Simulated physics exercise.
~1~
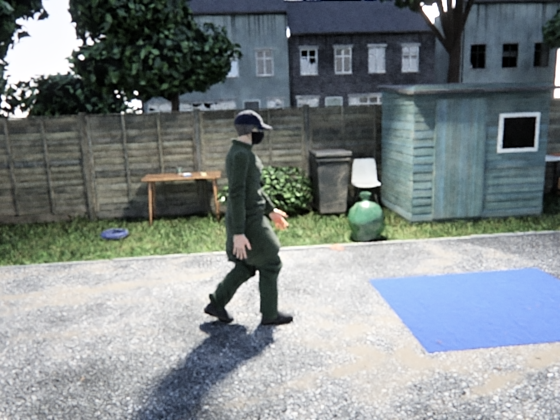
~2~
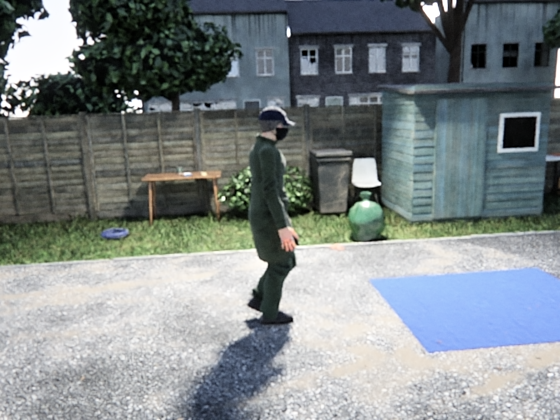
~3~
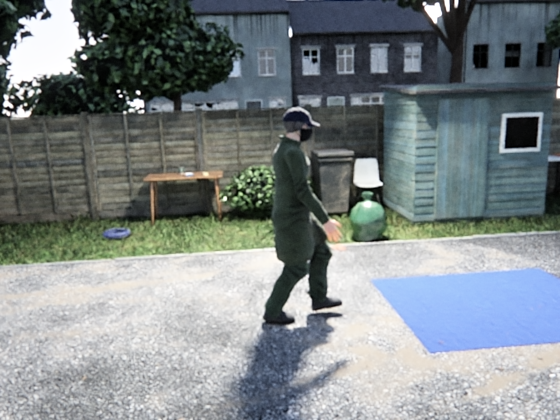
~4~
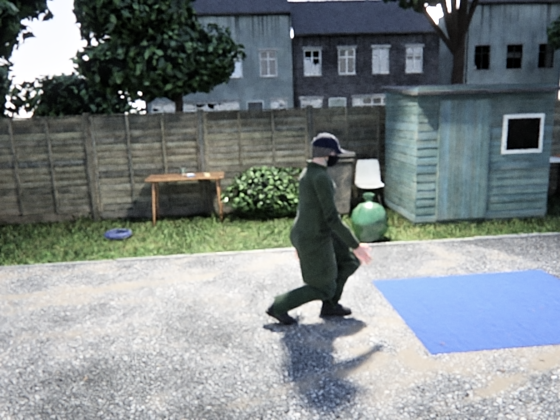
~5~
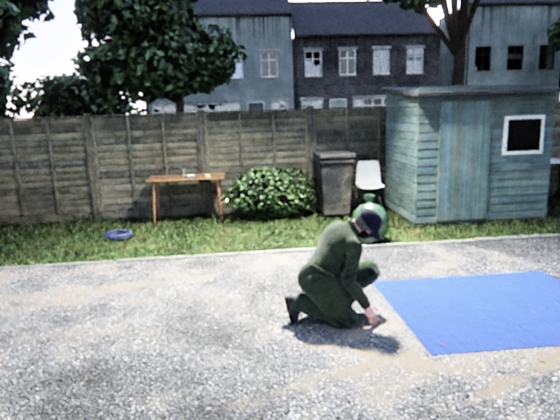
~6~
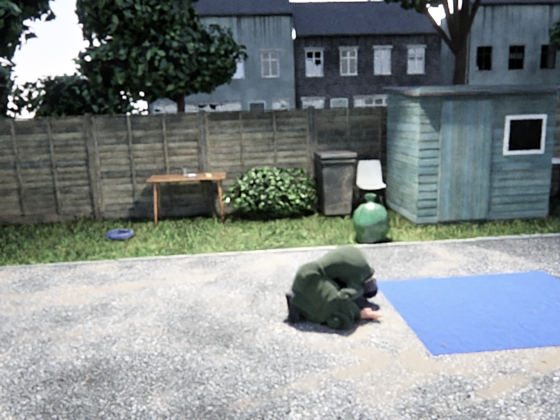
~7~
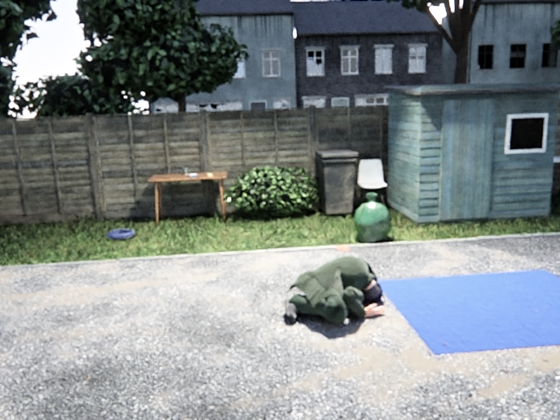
A gravel yard backed by a wooden fence and grey houses is seen from a slightly swaying camera, side-on to a walker. A blue mat lies on the ground at right, with a teal shed behind it, and a wooden table, bush, dark bin, white chair and green rounded container stand along the grass. A person in dark green clothes and a cap walks right towards the mat. The walker stoops, sinks to the knees, then folds forward with arms reaching ahead. The body ends crumpled face down, hips, chest and head all short of the mat's near edge.
